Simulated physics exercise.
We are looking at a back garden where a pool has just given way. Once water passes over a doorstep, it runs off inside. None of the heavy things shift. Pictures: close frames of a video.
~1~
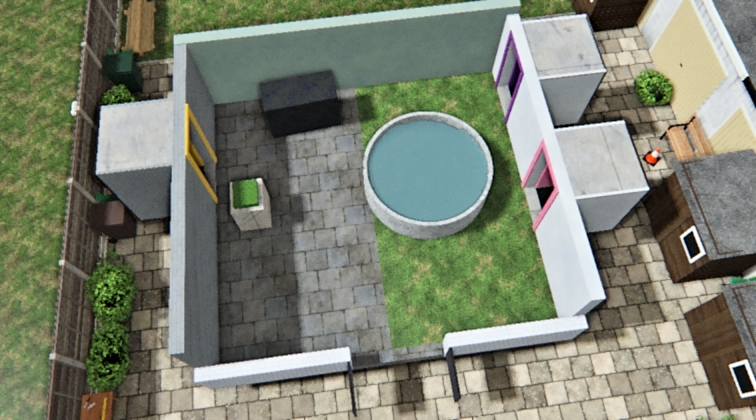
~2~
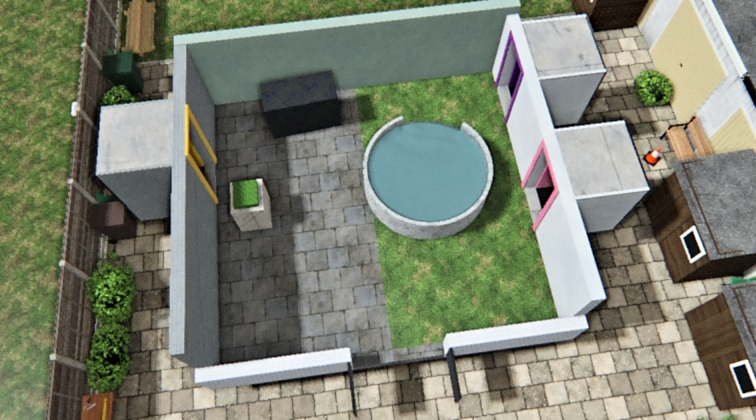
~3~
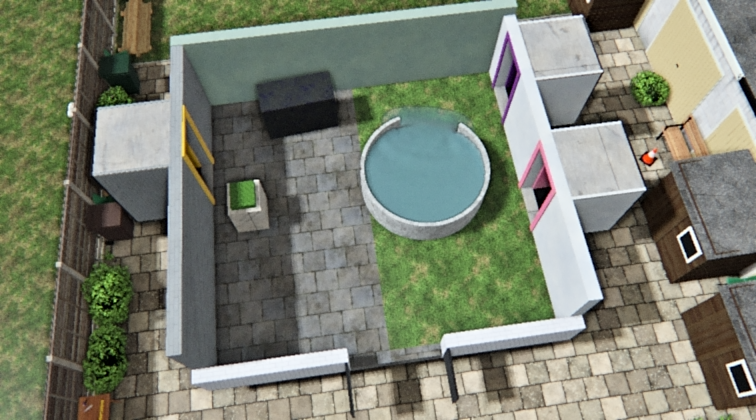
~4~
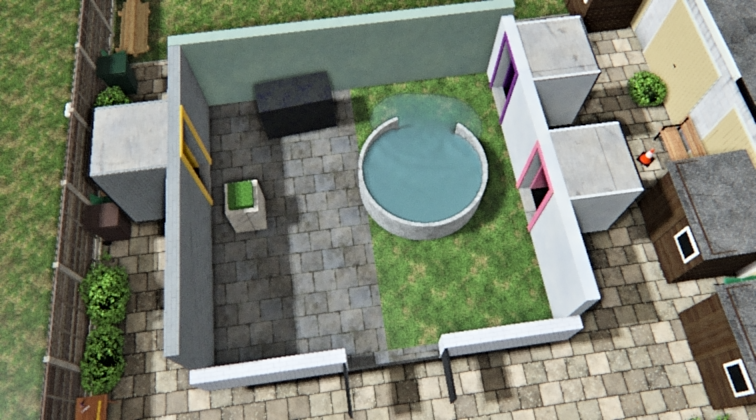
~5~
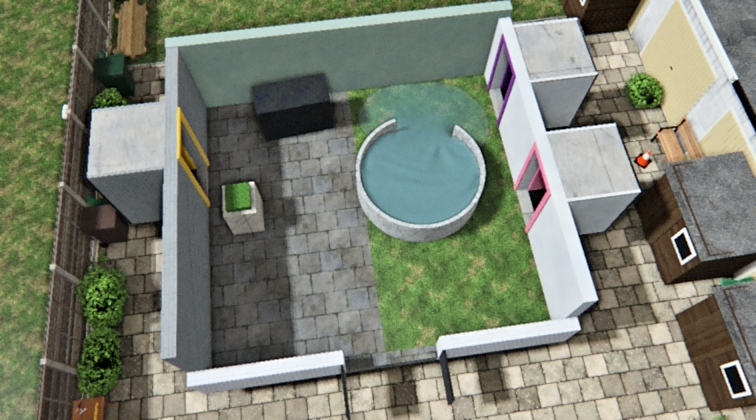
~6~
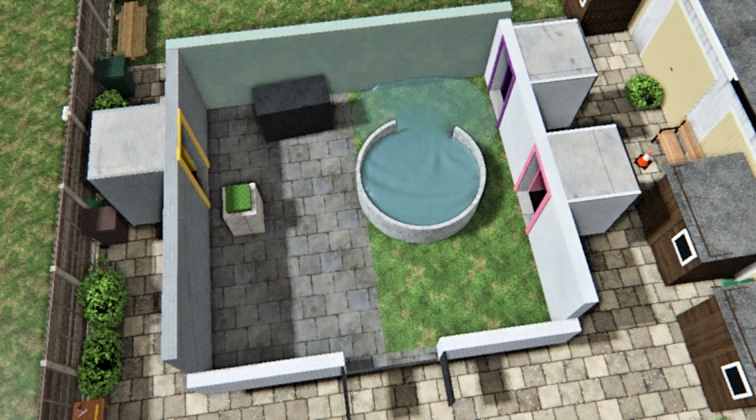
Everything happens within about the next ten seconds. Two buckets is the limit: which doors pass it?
In the end the pink door will top two buckets; the purple door will top two buckets; the yellow door will not top two buckets.
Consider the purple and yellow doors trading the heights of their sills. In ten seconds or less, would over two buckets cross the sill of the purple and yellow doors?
Looks like the purple door surpasses that amount while the yellow door doesn't reach that amount.
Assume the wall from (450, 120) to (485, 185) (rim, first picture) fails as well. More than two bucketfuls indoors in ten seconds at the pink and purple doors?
Well, the pink door gets more, but the purple door gets more.
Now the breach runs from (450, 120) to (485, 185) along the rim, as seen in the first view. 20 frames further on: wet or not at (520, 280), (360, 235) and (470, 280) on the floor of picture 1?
Taken one by one: Sodden, then unaffected, then sodden.
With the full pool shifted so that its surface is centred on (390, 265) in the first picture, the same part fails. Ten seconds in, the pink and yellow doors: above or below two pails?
From what I see, the pink door tops the mark and the yellow door tops the mark too.
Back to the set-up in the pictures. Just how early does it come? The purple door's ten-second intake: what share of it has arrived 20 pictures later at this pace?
Near 55 per cent, give or take.
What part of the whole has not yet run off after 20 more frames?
92 % or so.
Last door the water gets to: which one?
Answer: The one in yellow.
A moment on, water covers 15 % of the floor; the pink door not reached, the purple door under two buckets in, the yellow door not reached.
Next, water covers 20 % of the floor; the pink door not reached, the purple door over two buckets in, the yellow door not reached.
Then, water covers 40 % of the floor; the pink door wet at the sill, nothing in, the purple door far over two buckets in, the yellow door not reached.
Later, water covers 85 % of the floor; the pink door over two buckets in, the purple door far over two buckets in, the yellow door wet at the sill, nothing in.
In the end, water covers 100 % of the floor; the pink door over two buckets in, the purple door far over two buckets in, the yellow door wet at the sill, nothing in.
